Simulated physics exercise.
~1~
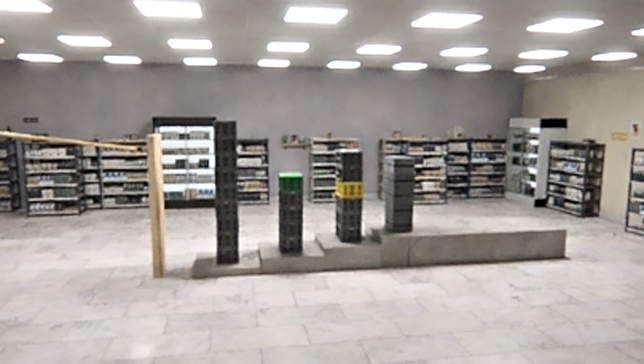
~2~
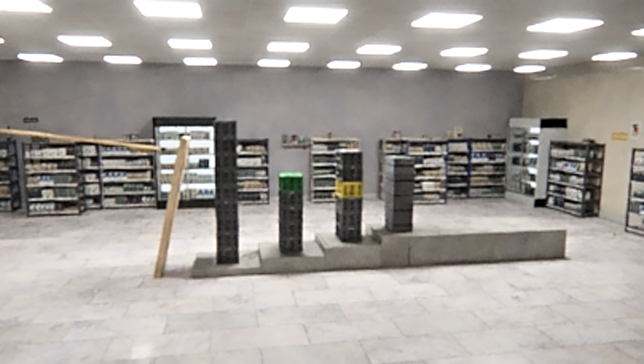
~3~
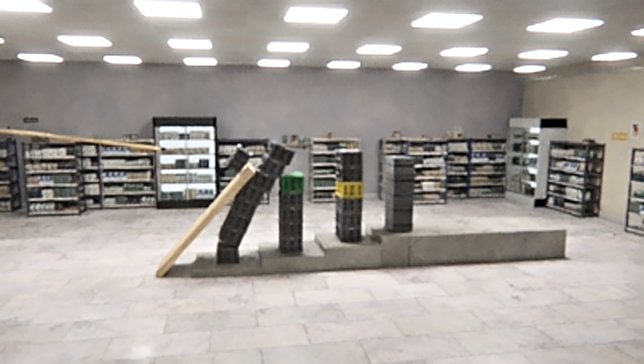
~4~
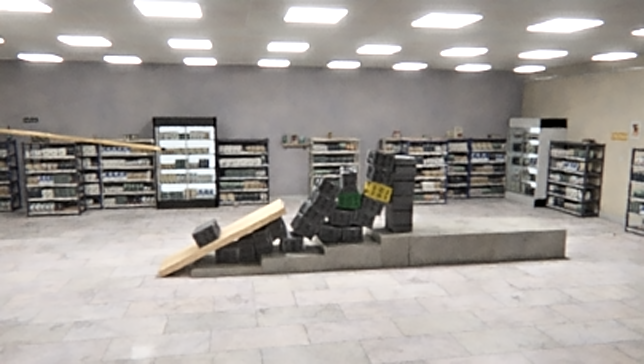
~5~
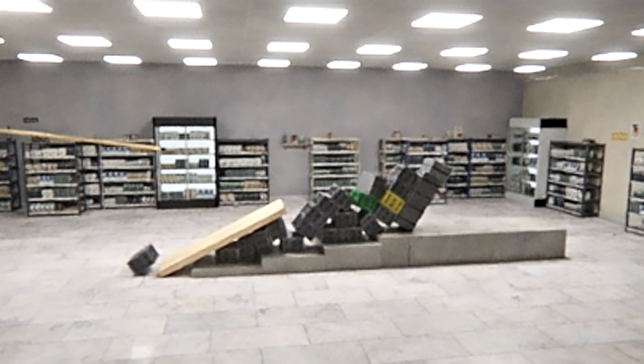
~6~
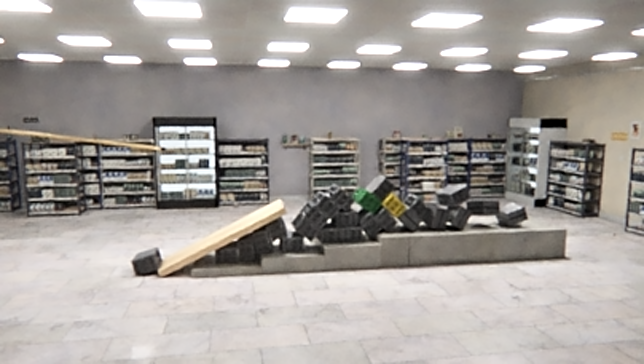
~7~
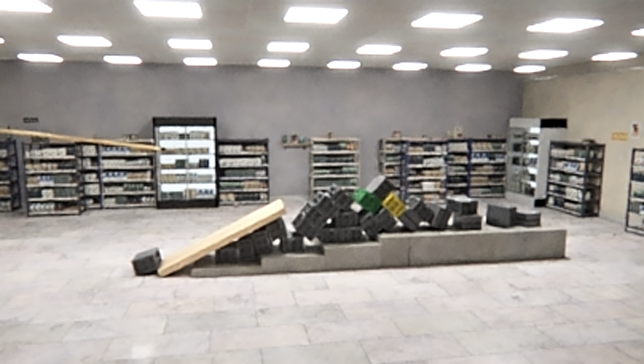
In a bright, shop-like room lined with stocked shelves, four columns of dark crates stand on low grey steps, with one green and one yellow crate among them. A wooden board standing upright at the left tips to the right and leans into the tallest column. That column bends over and breaks against its neighbour, and the columns topple rightward one after another. One dark crate tumbles off the board to the floor at the left, while others spill along the top step. Everything settles in a jumbled heap, the green and yellow crates tilted near its middle and the board sloping against the steps.
